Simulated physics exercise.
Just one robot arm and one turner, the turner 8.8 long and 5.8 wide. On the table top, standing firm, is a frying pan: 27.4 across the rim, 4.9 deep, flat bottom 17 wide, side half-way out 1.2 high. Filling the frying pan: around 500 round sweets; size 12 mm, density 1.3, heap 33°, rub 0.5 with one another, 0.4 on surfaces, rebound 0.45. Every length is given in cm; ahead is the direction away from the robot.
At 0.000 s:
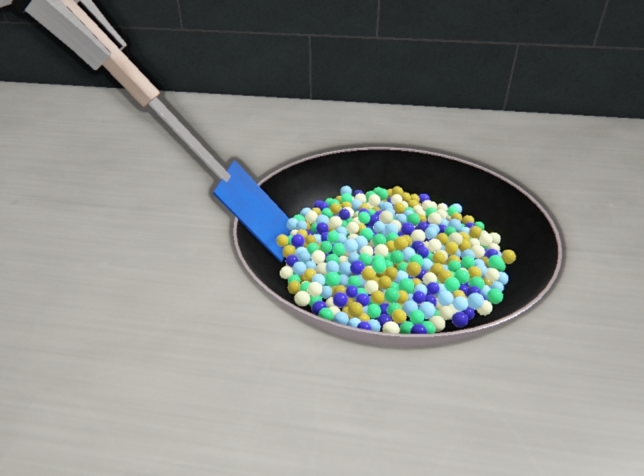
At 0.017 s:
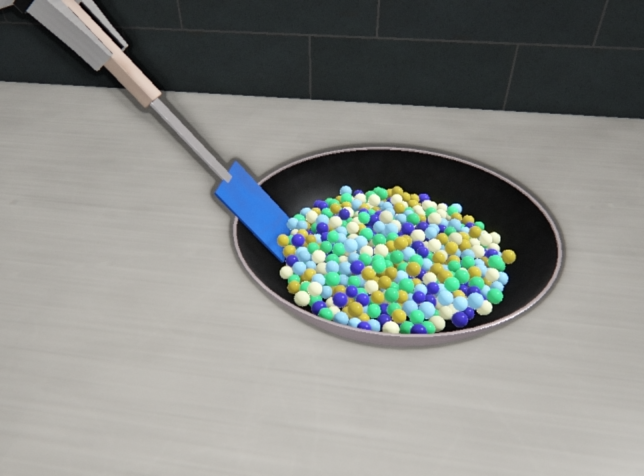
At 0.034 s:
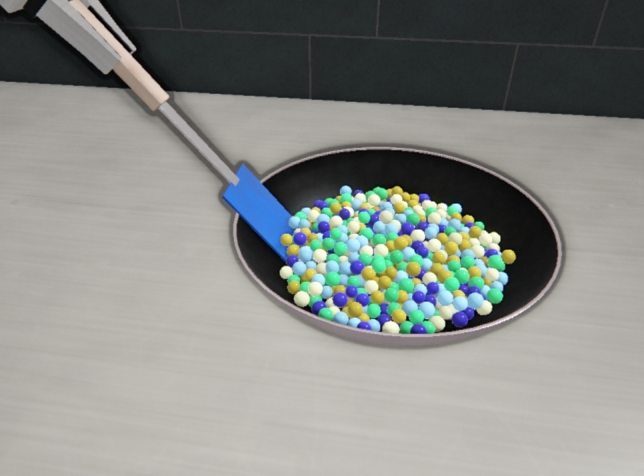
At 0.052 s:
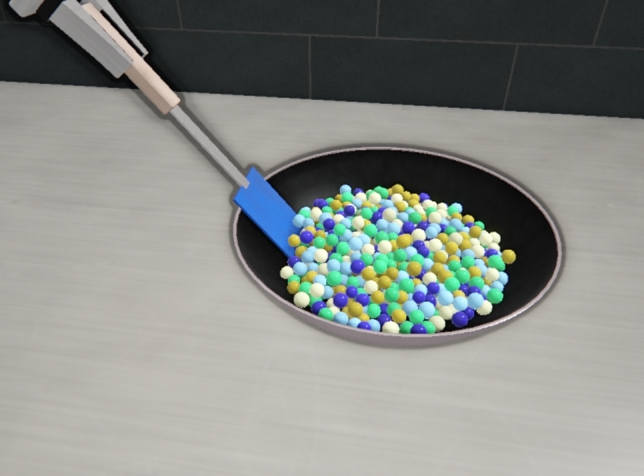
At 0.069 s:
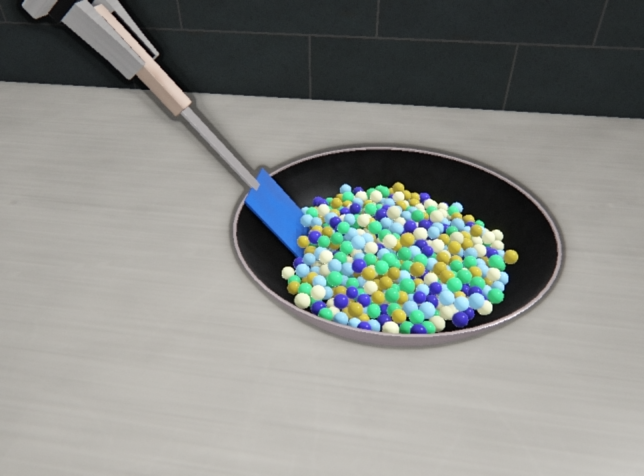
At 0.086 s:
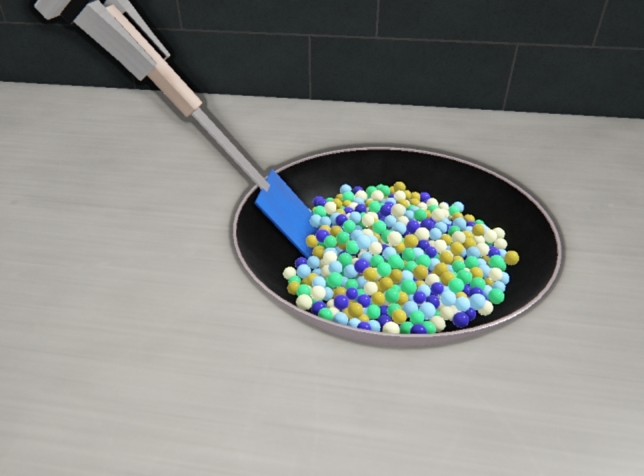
On a pale grey countertop backed by dark wall tiles, the scene is viewed from above at an angle. A black frying pan with a pale rim holds a heap of small round sweets in green, light blue, dark blue, cream and mustard, with a robot arm's blue turner at its left side. The turner barely moves at first, then slides slowly rightward against the heap, nudging the nearest sweets slightly, while the camera stays still.
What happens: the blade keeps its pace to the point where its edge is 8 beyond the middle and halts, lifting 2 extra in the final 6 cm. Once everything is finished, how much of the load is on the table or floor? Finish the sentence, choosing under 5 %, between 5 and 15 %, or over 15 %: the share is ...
The share is under 5 %.
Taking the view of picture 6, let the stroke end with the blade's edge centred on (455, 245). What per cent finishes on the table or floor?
Approximately 0 per cent, I reckon.
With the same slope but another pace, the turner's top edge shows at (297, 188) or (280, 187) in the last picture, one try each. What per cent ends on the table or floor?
Estimates: About 10 %, about 5 %.
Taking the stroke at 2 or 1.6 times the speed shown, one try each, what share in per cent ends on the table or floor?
I'd expect close to 10 and then close to 10 percent.
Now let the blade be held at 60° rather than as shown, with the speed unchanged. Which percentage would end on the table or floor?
0 %.
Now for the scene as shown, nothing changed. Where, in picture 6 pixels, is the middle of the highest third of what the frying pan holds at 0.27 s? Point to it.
Near (441, 236).
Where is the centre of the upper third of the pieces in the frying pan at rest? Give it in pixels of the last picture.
(488, 240).
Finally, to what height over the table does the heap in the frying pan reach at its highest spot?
6.0 cm.
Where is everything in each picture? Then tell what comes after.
In the first frame, the turner top edge at (224, 176), sloping 51°; upper third of the load around (390, 241), from x 280 to 510, top at y 190; 496 in the frying pan.
In the second frame, the turner top edge at (226, 176), sloping 51°; upper third of the load around (390, 241), from x 285 to 510, top at y 190.
In the third frame, the turner top edge at (233, 179), sloping 51°; upper third of the load around (386, 241), from x 285 to 510, top at y 190.
In the fourth frame, the turner top edge at (243, 183), sloping 51°; upper third of the load around (382, 239), from x 285 to 510, top at y 190.
In the fifth frame, the turner top edge at (254, 184), sloping 51°; upper third of the load around (385, 240), from x 290 to 510, top at y 190.
In the sixth frame, the turner top edge at (264, 185), sloping 51°; upper third of the load around (389, 238), from x 290 to 510, top at y 190; 496 in the frying pan.
After 0.18 s, sloping 51°, highest piece 6 above the table; 496 in the frying pan.
After 0.27 s, sloping 51°, highest piece 7 above the table; 496 in the frying pan.
After 0.52 s, sloping 51°, highest piece 6 above the table; 485 in the frying pan, 9 on the table or floor, 2 on the blade or in flight.
After 1.57 s, sloping 51°, highest piece 6 above the table; 485 in the frying pan, 11 on the table or floor.
In the end, 485 in the frying pan, 11 on the table or floor. That is 2 % on the table or floor.
